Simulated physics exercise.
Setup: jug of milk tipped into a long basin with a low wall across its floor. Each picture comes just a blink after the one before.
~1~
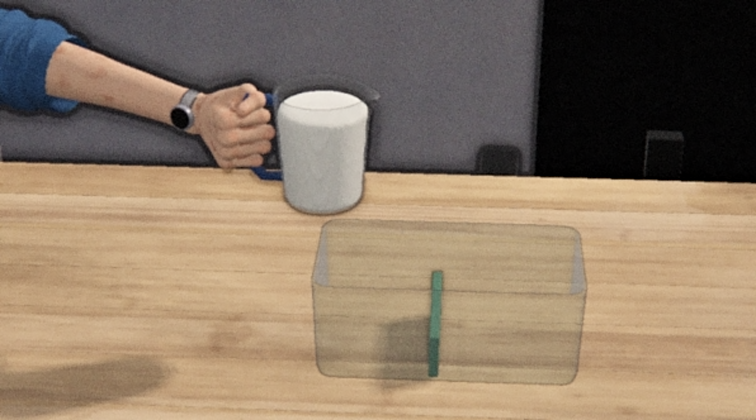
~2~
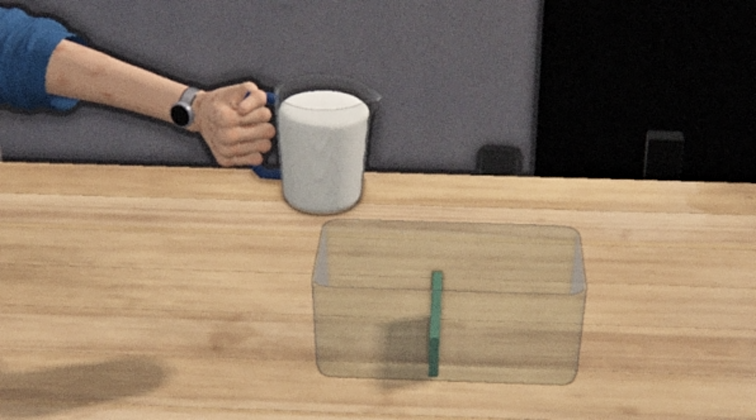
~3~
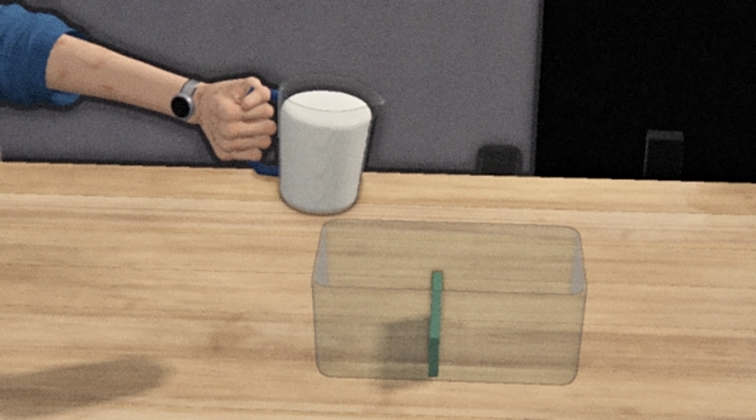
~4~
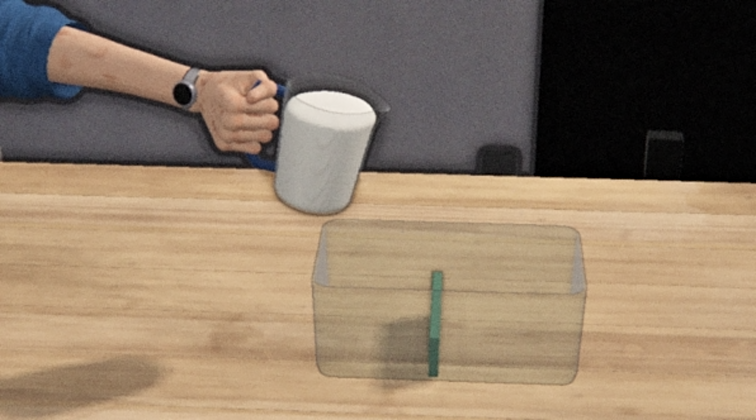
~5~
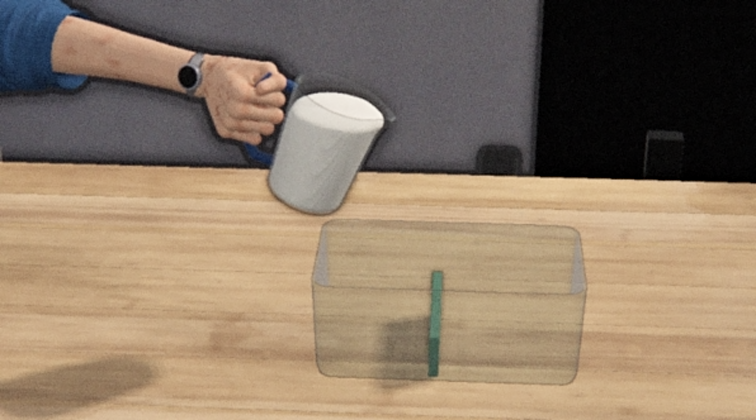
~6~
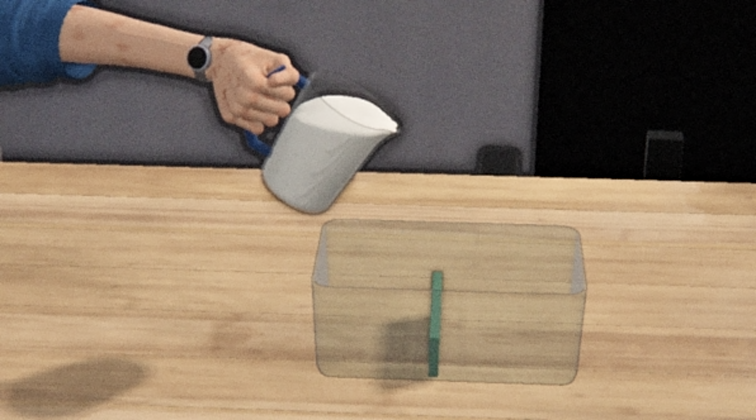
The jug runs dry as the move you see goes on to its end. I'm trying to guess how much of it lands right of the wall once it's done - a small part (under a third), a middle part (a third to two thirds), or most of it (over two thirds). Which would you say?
I'd say most of it, over two thirds.
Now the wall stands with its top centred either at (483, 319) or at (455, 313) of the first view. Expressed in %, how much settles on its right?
Note - case one near 5 %, case two near 55 %.
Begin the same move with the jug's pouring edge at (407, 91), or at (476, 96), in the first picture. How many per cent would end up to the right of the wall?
Estimate: 95 per cent, then 75 per cent.
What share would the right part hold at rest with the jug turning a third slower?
Close to 90 per cent.
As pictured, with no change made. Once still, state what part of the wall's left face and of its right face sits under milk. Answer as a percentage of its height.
The left comes to 10 % and the right to 50 %.
A moment on, the jug is tipped on its side and 67 per cent is still to pour, 0 is left of the wall and 10 right of it.
Next, the jug is tipped on its side and 30 per cent is still to pour, 3 is left of the wall and 49 right of it.
Then the jug is tipped on its side and 10 per cent is still to pour, 3 is left of the wall and 80 right of it.
Later the jug is tipped on its side and 3 per cent is still to pour, 5 is left of the wall and 89 right of it.
At rest 9 per cent lies left of the wall, 90 right of it and 1 outside.
